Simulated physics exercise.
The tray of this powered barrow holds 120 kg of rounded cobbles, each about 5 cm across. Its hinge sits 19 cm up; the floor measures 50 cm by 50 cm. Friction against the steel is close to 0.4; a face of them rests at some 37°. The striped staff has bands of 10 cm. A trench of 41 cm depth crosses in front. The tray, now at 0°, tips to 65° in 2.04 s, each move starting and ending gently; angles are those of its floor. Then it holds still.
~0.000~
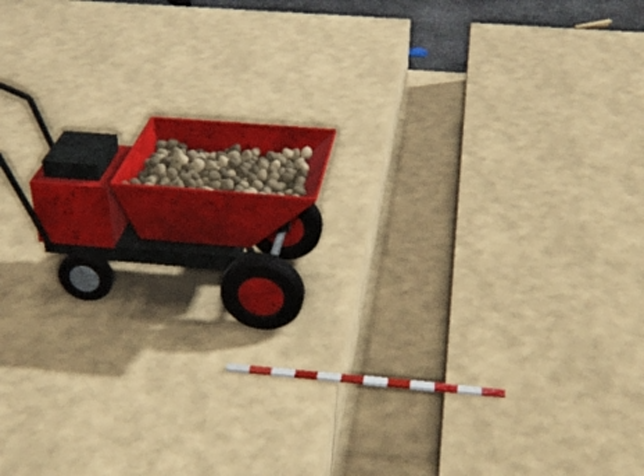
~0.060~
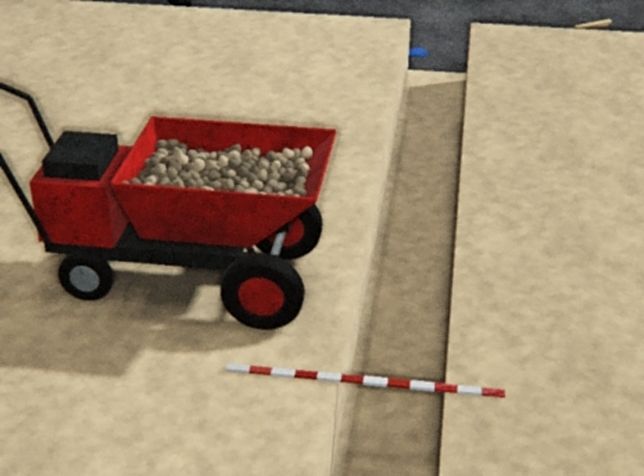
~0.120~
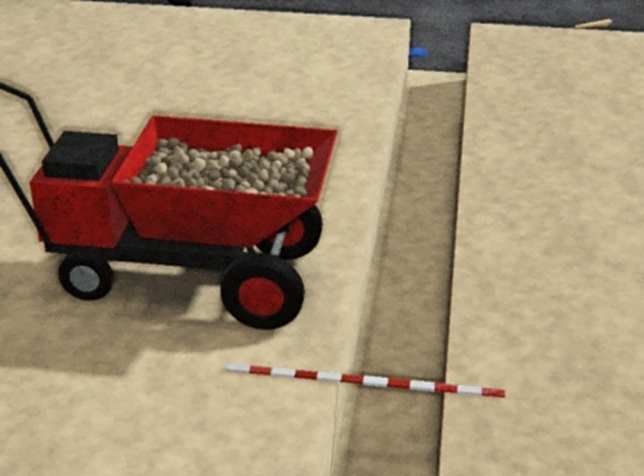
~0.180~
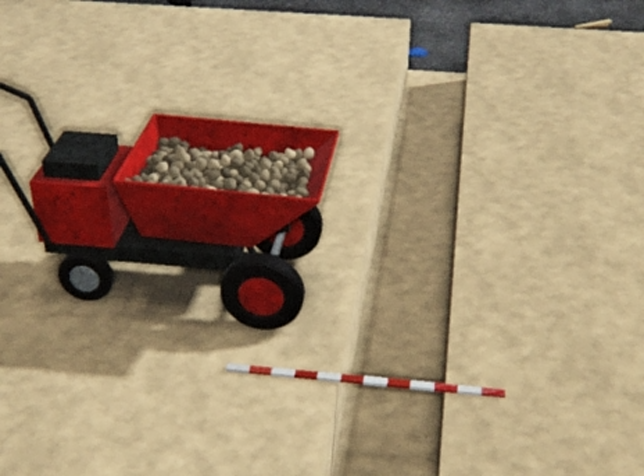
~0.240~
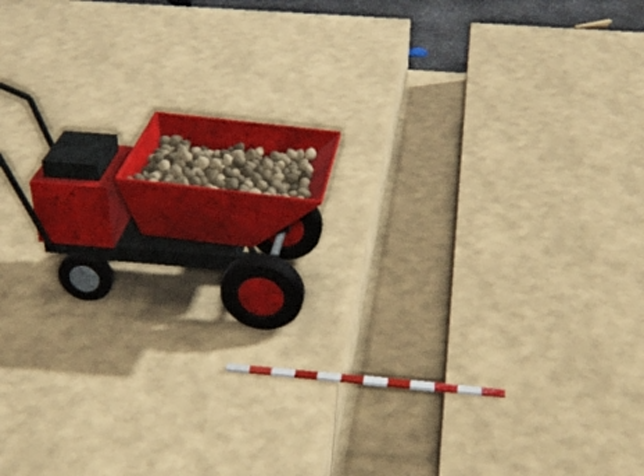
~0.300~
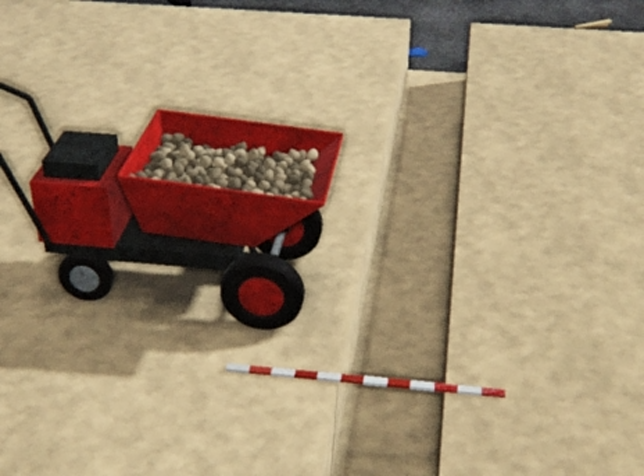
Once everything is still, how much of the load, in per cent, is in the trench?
Some 87 per cent of it.
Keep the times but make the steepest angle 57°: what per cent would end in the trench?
In that case some 80 per cent.
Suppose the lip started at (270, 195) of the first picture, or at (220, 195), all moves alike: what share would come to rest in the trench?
About 100 and 70 per cent.
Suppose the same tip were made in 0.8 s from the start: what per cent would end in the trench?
It would be near 70 per cent.
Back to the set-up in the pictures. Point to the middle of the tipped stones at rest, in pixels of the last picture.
Around (417, 360).
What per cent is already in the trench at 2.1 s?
Some 45 per cent.
After 1.5 s the floor is at 55°; 100 % in the tray; the foremost stones are at (392, 263).
After 2.1 s the floor is at 65°; 51 % in the tray, 43 % in the trench, 6 % past the trench; the foremost stones are at (503, 312).
After 2.5 s the floor is at 65°; 23 % in the tray, 65 % in the trench, 13 % past the trench; the foremost stones are at (557, 298).
After 4.4 s the floor is at 65°; 0 % in the tray, 87 % in the trench, 13 % past the trench; the foremost stones are at (581, 293).
